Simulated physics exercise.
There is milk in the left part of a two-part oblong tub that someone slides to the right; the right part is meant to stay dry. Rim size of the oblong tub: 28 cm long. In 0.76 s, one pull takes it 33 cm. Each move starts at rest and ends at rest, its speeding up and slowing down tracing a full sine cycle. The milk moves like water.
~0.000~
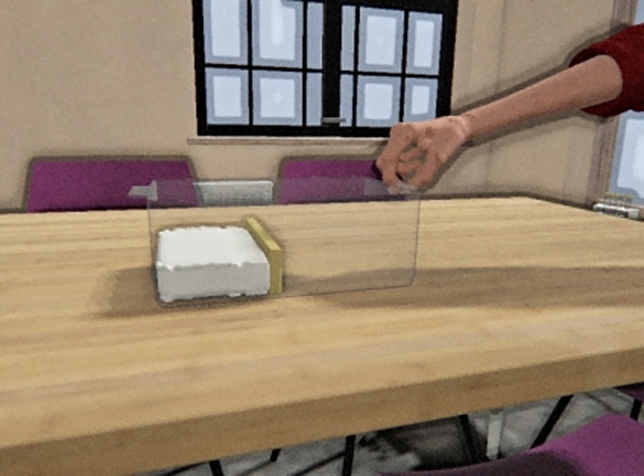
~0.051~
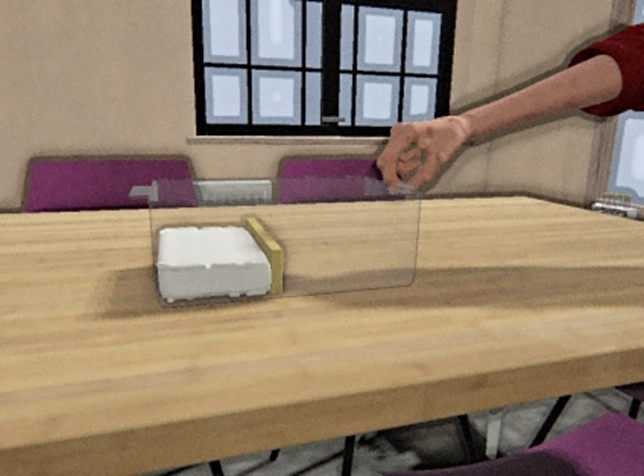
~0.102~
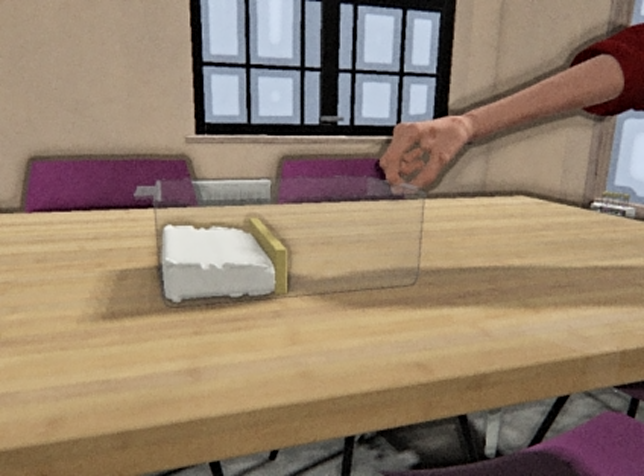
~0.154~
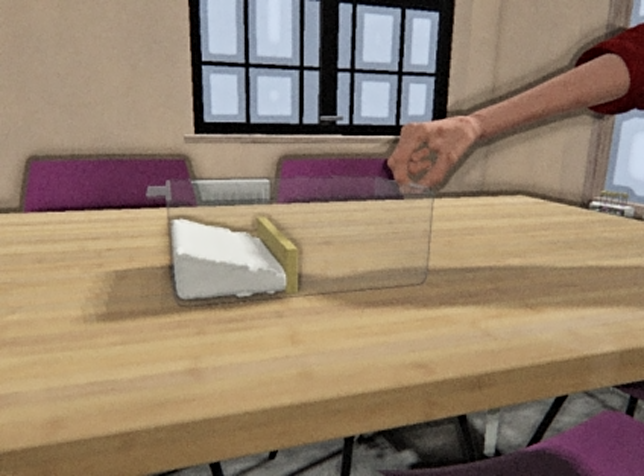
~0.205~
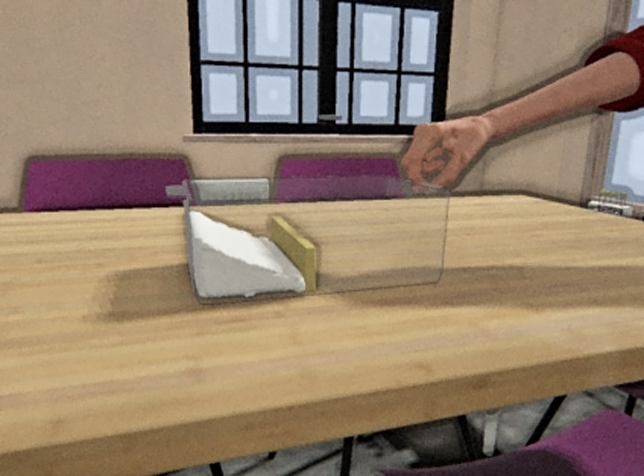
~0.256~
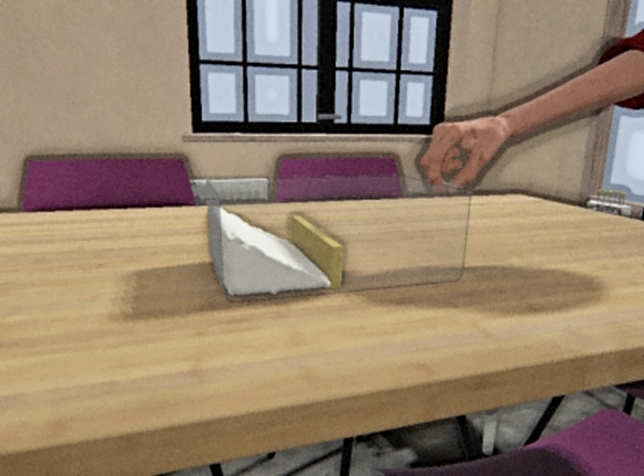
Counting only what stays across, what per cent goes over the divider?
About 23 per cent stays across.
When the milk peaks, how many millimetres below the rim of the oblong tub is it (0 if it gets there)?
Min. clearance below rim: Some 30 mm.
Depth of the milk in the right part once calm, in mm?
About 6 millimetres deep.
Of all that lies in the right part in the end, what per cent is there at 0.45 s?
It's close to 0 percent at that time.
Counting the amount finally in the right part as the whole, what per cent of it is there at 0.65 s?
About 90 percent.
After 0.45 s it has gone 23 cm; 0 per cent is on the right side and 0 is out of the oblong tub.
After 0.65 s it has gone 32 cm; 21 per cent is on the right side and 0 is out of the oblong tub.
After 0.85 s it has gone 33 cm; 22 per cent is on the right side and 1 is out of the oblong tub.
After 1.05 s it has gone 33 cm; 22 per cent is on the right side and 1 is out of the oblong tub.
In the end 23 per cent is on the right side and 1 is out of the oblong tub.
